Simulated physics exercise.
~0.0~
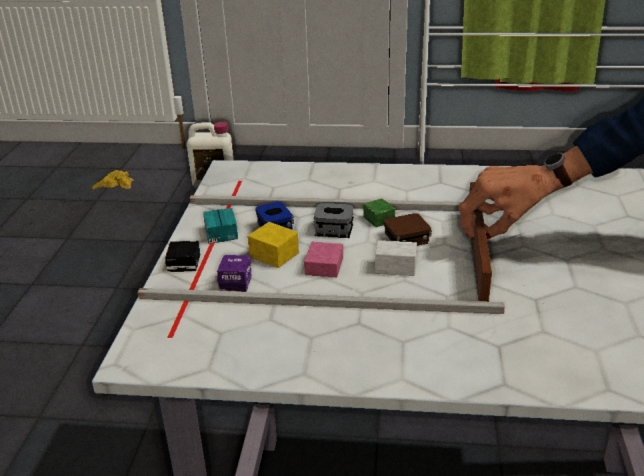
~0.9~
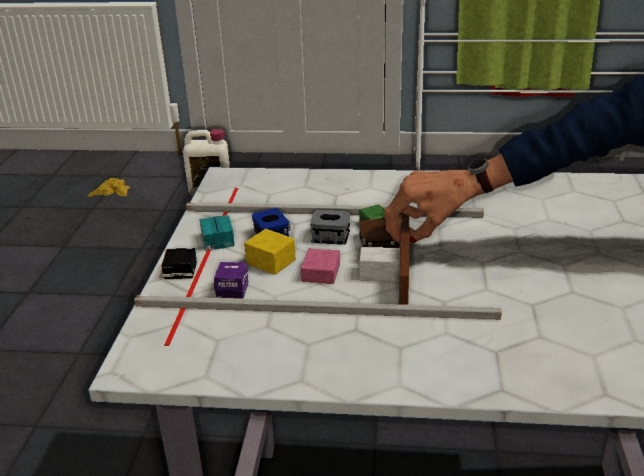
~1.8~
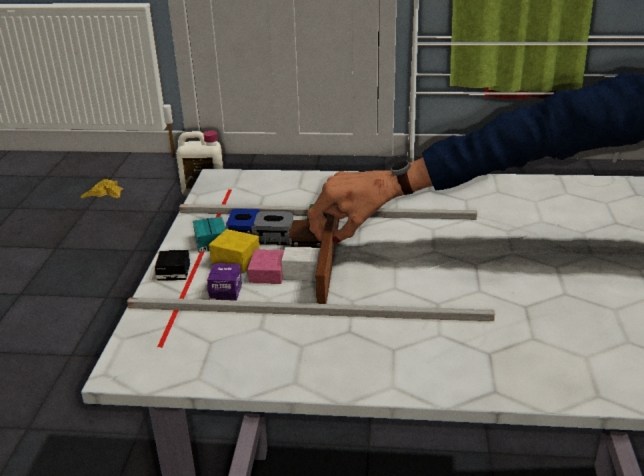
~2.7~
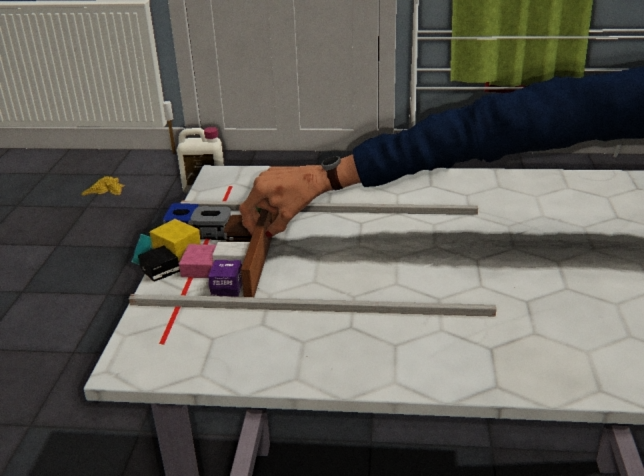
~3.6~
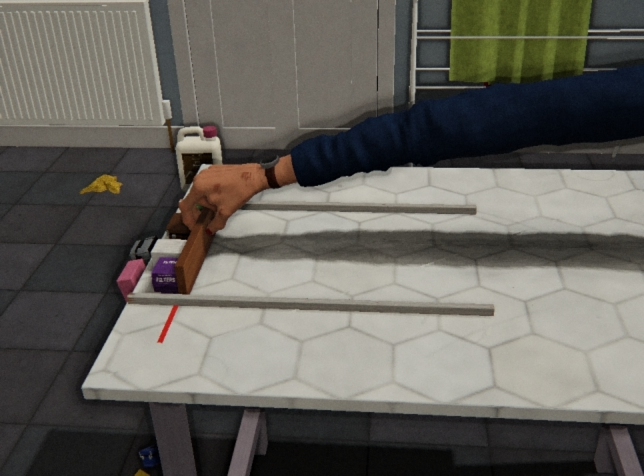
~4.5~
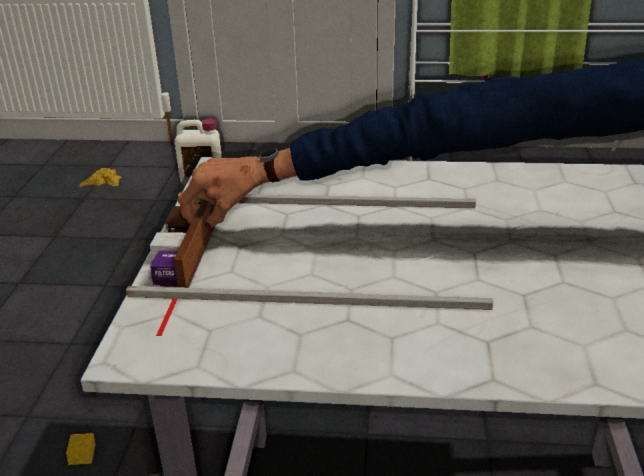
In the video, a hand slides an upright brown board leftward between two rails on a tiled table, pushing a jumble of colourful blocks toward the end. Most go over the edge, including the yellow block, while a purple box remains beside the stopped board.
